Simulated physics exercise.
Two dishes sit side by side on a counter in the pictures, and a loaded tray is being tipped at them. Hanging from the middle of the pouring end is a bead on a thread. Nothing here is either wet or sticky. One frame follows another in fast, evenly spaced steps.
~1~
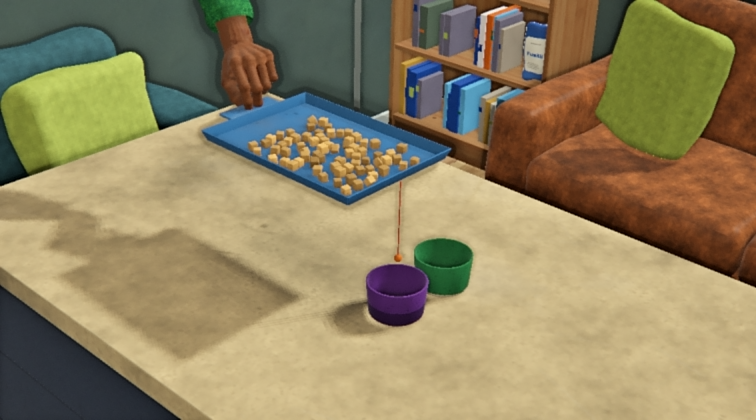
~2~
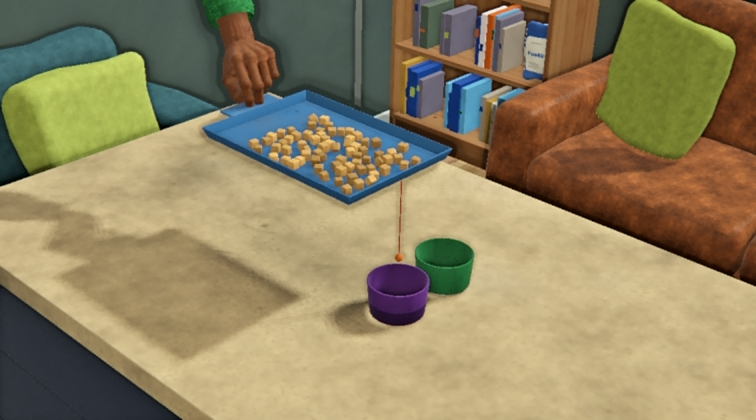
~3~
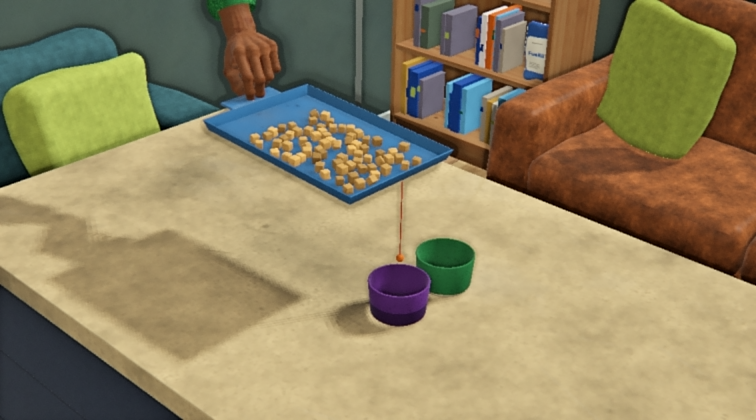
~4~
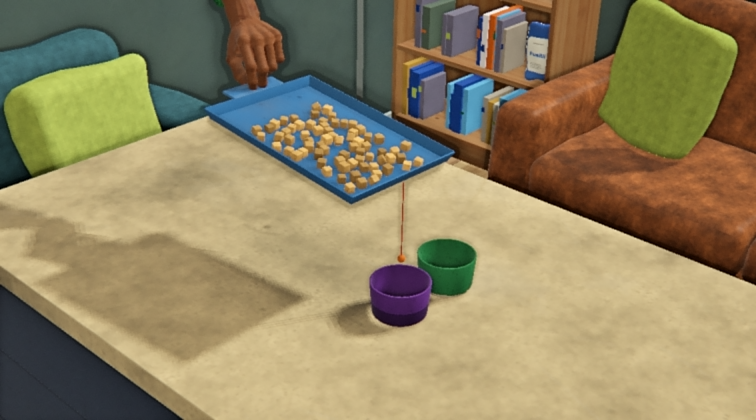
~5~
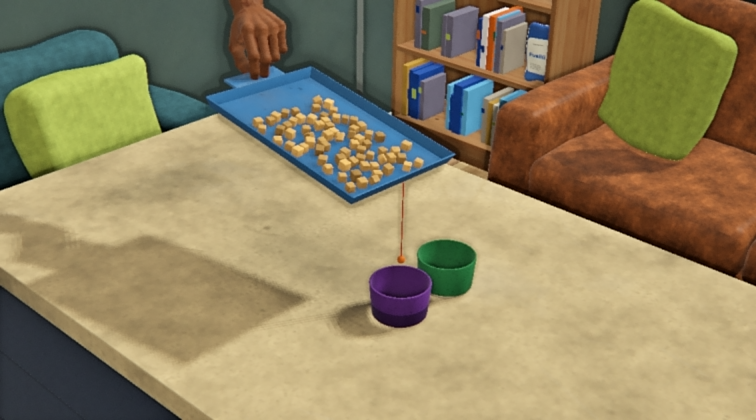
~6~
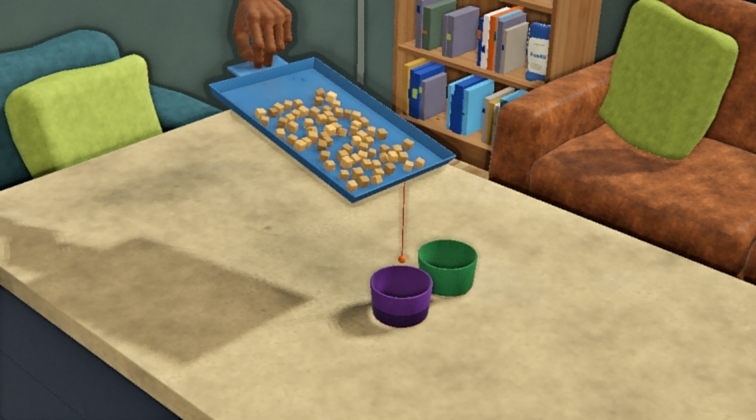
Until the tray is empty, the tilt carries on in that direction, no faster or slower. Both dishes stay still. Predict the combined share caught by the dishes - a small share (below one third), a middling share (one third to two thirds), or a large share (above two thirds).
A middling share, one third to two thirds.
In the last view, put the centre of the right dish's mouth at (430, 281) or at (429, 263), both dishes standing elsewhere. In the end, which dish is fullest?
With the first placement it's the one to the right, with the second it's the one to the right.
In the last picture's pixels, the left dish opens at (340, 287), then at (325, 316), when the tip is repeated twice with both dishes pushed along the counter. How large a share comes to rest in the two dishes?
Roughly 0 per cent, then roughly 0 per cent.
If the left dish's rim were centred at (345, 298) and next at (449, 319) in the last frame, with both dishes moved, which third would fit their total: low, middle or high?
To begin with: Under a third; after that: Below one third.
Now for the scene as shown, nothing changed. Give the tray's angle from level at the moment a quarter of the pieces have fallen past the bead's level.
About 100 degrees.
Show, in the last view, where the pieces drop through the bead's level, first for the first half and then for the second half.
At about (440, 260), then at (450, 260).
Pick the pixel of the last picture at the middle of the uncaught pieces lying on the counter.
Somewhere near (482, 321), I think.
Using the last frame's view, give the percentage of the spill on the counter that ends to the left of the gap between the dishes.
About 20 percent.
Soon after the last picture, tray tipped steeply; all on the tray.
A little later, tray tipped right over; nearly all on the tray; a stray few in the air.
Later still, tray tipped past a quarter turn; a small part in the left dish; about half in the right dish; about half outside both.
At rest, tray tipped past a quarter turn; a small part in the left dish; about half in the right dish; about half outside both.
